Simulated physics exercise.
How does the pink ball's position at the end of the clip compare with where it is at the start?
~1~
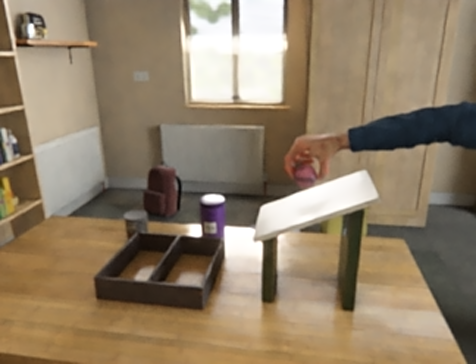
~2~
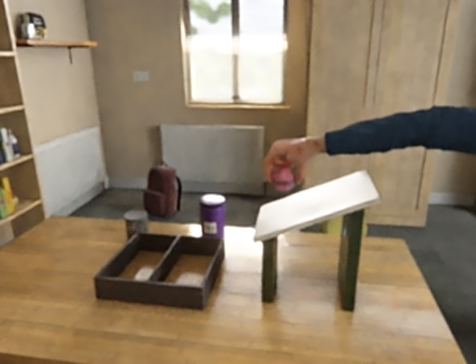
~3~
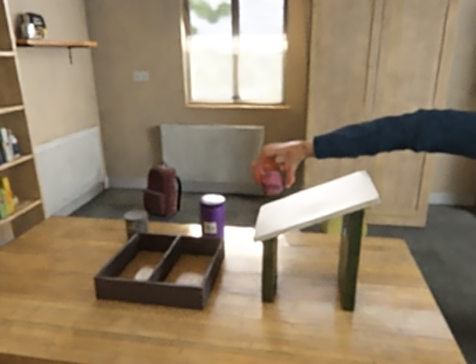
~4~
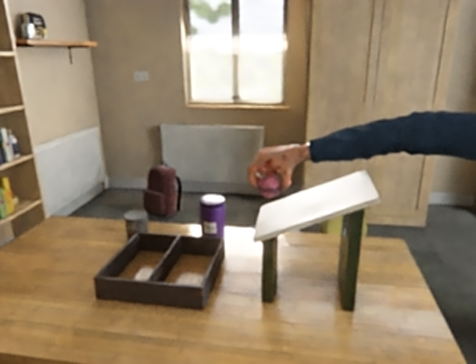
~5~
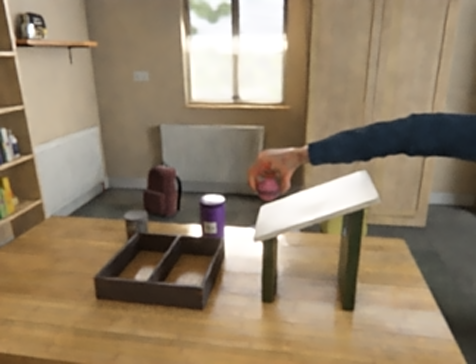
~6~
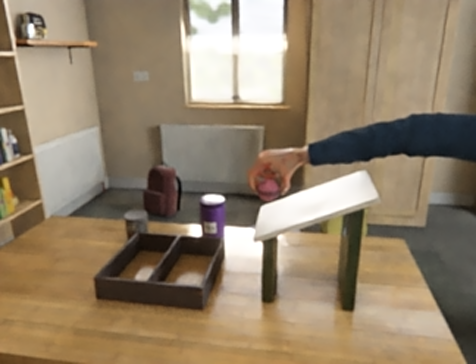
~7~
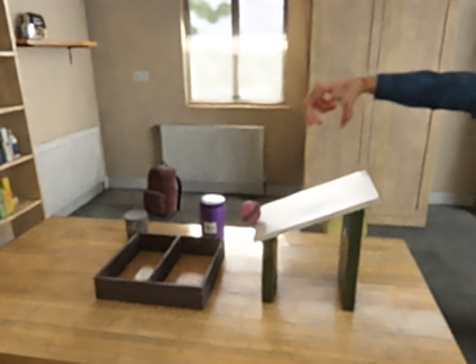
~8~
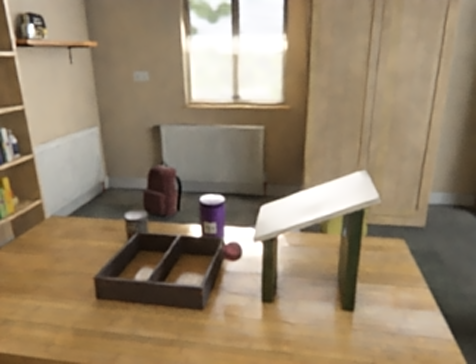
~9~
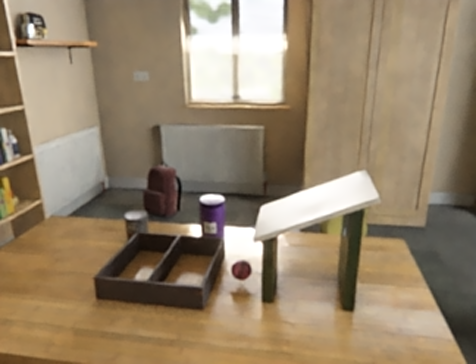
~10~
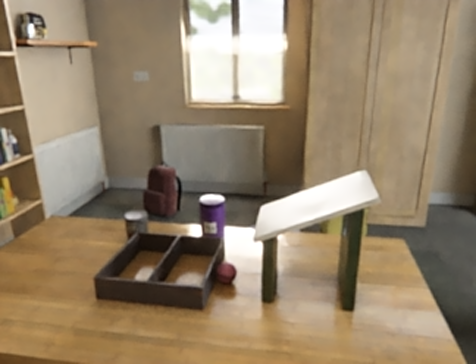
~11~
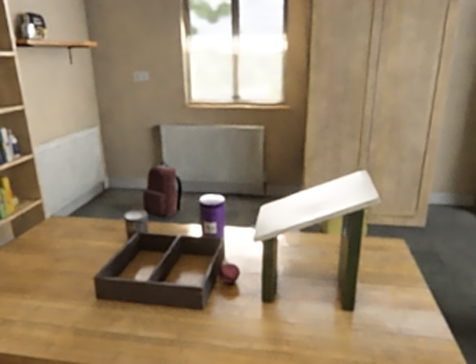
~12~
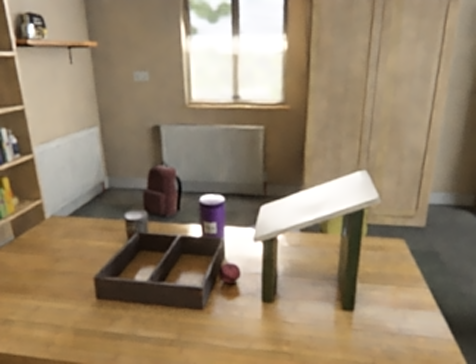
At the start the pink ball is held in a hand above the slanted board. By the end it is lower and further left, resting on the table between the tray and the board.
